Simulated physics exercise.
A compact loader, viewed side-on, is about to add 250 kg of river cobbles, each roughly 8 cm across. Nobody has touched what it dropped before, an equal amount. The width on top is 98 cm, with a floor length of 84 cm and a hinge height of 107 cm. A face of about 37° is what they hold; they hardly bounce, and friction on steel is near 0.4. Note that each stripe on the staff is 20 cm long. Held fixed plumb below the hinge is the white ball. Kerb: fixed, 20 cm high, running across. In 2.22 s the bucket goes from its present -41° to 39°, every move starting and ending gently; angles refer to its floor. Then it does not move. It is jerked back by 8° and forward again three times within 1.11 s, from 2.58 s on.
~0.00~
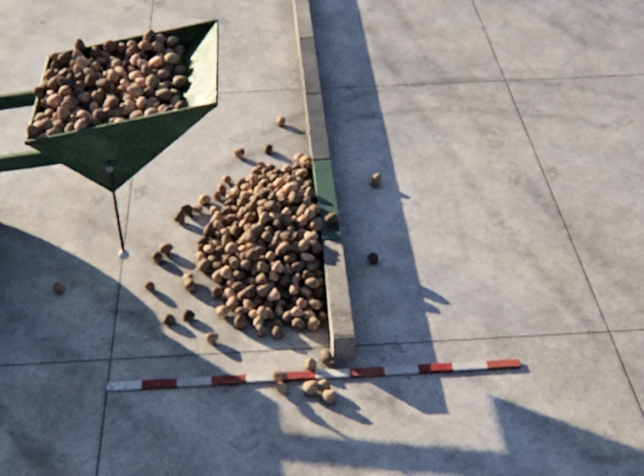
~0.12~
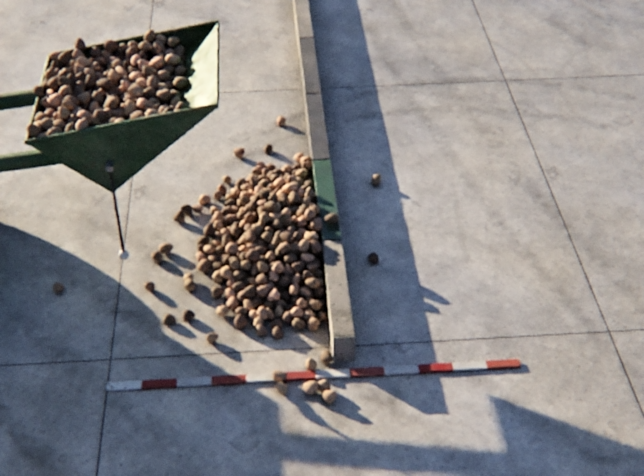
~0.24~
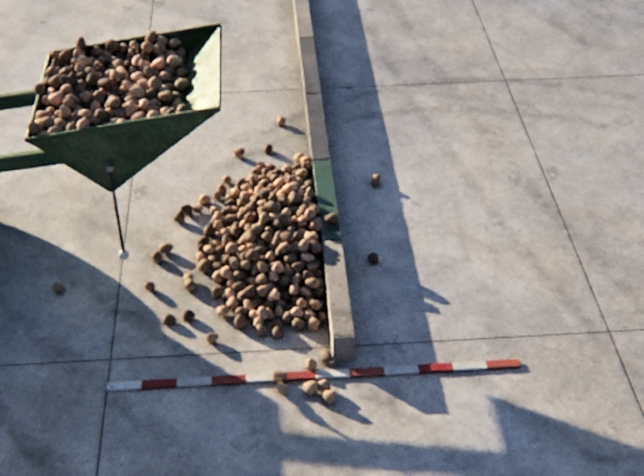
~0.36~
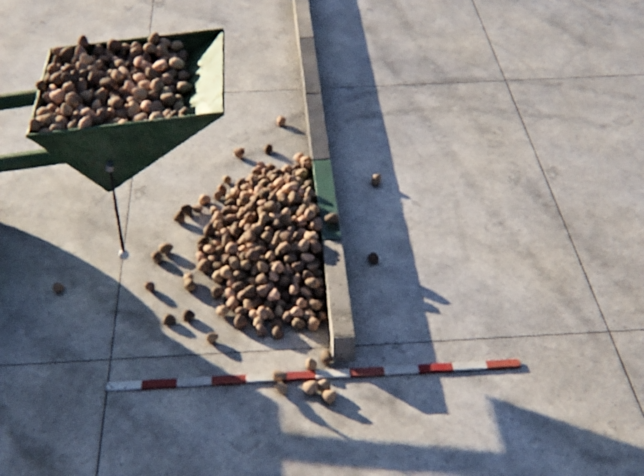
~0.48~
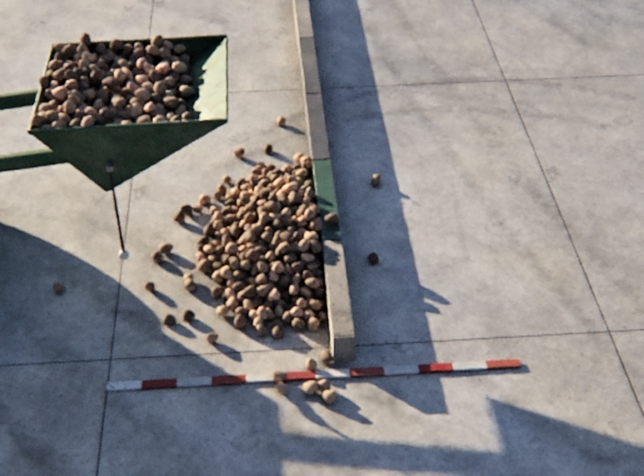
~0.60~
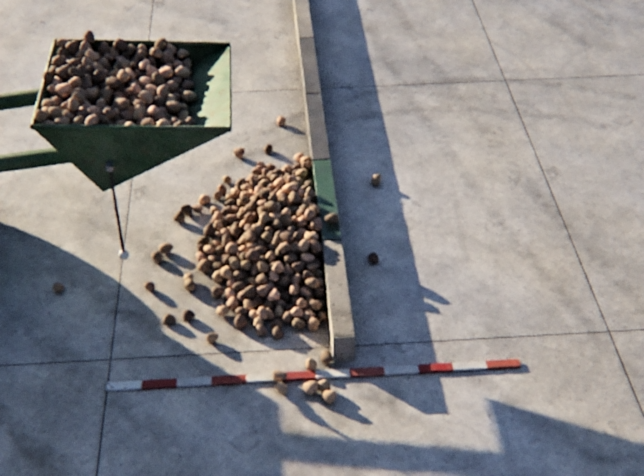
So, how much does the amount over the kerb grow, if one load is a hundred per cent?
It grows by around 0 per cent.
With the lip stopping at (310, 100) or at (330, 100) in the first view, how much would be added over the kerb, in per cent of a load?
Case one about 60 %, case two about 90 %.
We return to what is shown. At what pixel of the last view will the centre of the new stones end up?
They come to rest centred about (244, 228).
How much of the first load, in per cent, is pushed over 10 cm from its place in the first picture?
Roughly 10 percent.
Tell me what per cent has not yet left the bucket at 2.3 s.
About 15 per cent.
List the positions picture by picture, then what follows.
In the first picture, the bucket is at -41°, its lip at (217, 104); the top of the load is at (153, 47). The earlier load is highest near (294, 216), 25 cm above ground level, 100 % on this side of the kerb.
In the second picture, the bucket is at -40°, its lip at (218, 105); the top of the load is at (153, 48); the stones move at 0.0 m/s on average.
In the third picture, the bucket is at -38°, its lip at (220, 109); the top of the load is at (131, 51); the stones move at 0.1 m/s on average.
In the fourth picture, lip at (223, 114), floor tilted -35°, highest stones at (108, 56); the stones move at 0.1 m/s on average.
In the fifth picture, lip at (227, 121), floor tilted -31°, highest stones at (86, 60); the stones move at 0.1 m/s on average.
In the sixth picture, lip at (231, 129), floor tilted -27°, highest stones at (69, 60); the stones move at 0.2 m/s on average.
After 1.7 s the floor is at 26°; in per cent of one load, 97 in the bucket, 103 on this side of the kerb; the foremost stones are at (334, 240).
After 2.3 s the floor is at 39°; in per cent of one load, 15 in the bucket, 185 on this side of the kerb, 1 over the kerb; the foremost stones are at (341, 217).
After 4.1 s the floor is at 39°; in per cent of one load, 0 in the bucket, 200 on this side of the kerb, 1 over the kerb; the foremost stones are at (351, 219).
After 6.6 s the floor is at 39°; in per cent of one load, 0 in the bucket, 200 on this side of the kerb, 1 over the kerb; the foremost stones are at (351, 219). Net gain over the kerb, 0.
